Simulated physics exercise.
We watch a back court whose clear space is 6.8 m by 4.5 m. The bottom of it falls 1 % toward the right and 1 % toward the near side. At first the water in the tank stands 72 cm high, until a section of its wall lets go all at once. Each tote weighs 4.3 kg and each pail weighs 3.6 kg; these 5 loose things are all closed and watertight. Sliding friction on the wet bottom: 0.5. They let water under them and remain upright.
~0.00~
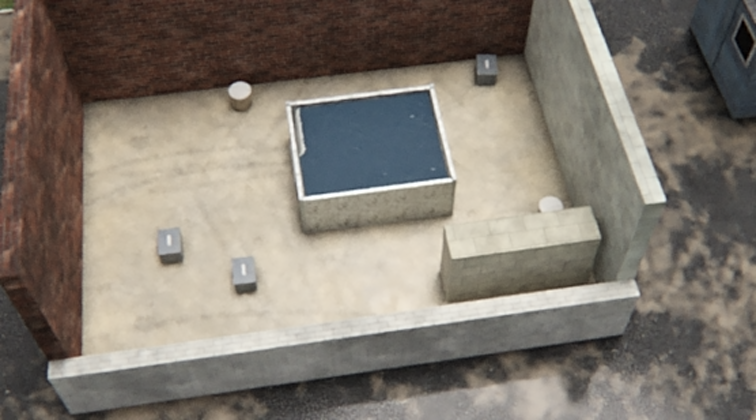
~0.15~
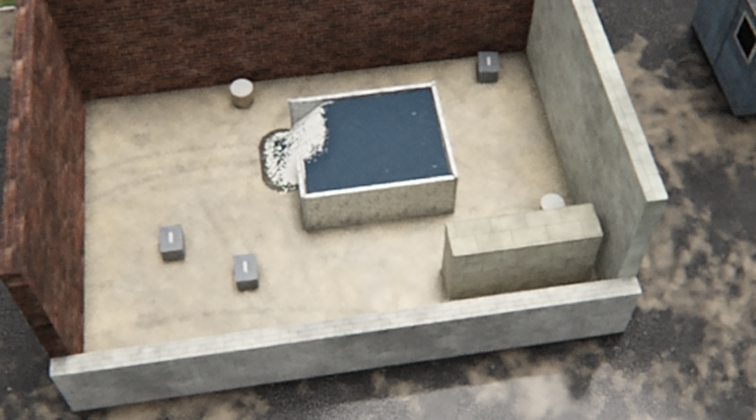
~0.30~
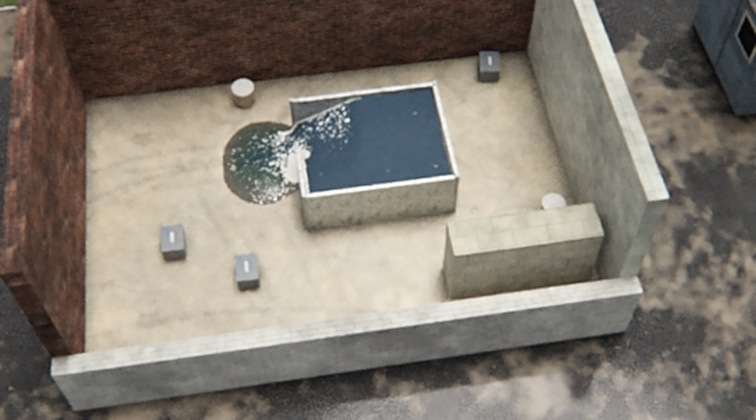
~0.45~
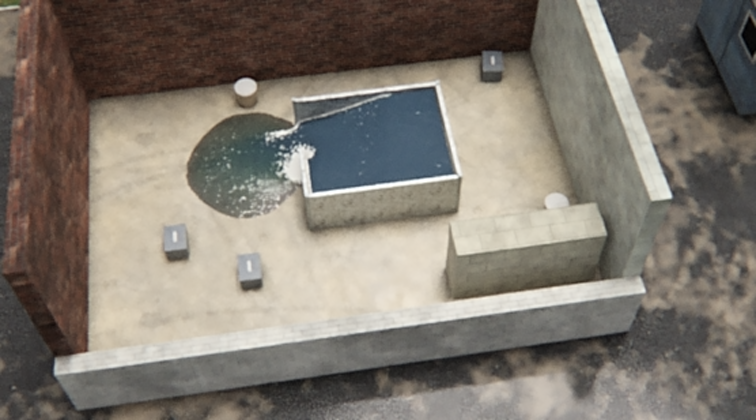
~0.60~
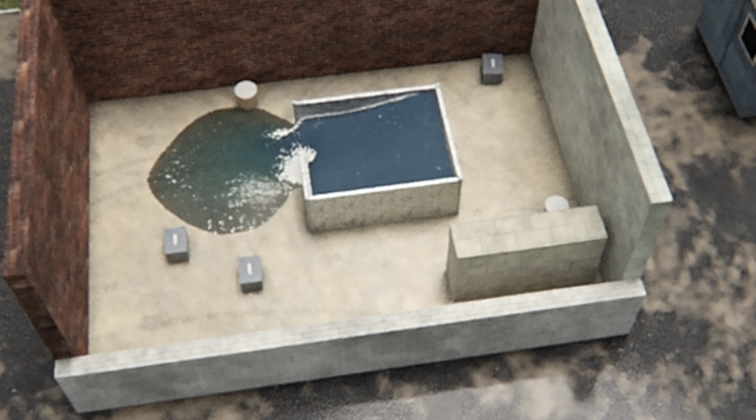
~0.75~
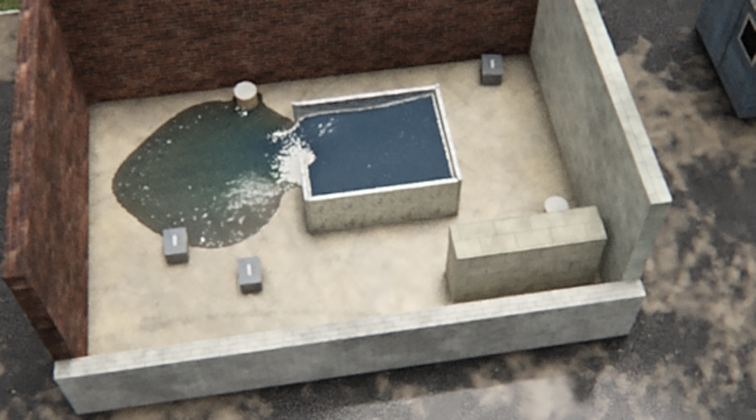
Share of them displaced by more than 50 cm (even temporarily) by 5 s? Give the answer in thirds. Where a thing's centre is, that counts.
One to two thirds.
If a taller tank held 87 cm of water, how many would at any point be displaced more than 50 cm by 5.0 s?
Then 2 of them.
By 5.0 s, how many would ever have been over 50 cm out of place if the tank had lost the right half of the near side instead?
Count: 4.
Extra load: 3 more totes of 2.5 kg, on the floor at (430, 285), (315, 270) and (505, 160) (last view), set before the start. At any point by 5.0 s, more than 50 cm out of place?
Going through them, I'd say falls short, exceeds it and finally falls short.
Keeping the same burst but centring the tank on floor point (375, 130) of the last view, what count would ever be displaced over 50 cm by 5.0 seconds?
That would give 3.
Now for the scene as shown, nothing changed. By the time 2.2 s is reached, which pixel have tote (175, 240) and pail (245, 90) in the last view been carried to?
(109, 320) and (214, 83), roughly.
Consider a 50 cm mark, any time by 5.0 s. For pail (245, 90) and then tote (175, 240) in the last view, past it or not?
Result, in order: Exceeded; exceeded.
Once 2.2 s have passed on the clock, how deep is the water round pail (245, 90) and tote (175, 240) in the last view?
Depths: Near 10 cm, then near 8 cm.
After 1.1 s 0 of 5 are over 50 cm from their spots; 0 afloat.
After 2.2 s 1 of 5 are over 50 cm from their spots; 2 afloat.
After 3.5 s 2 of 5 are over 50 cm from their spots; 2 afloat.
After 5.0 s 2 of 5 are over 50 cm from their spots, and 2 have been at some point; 2 afloat.
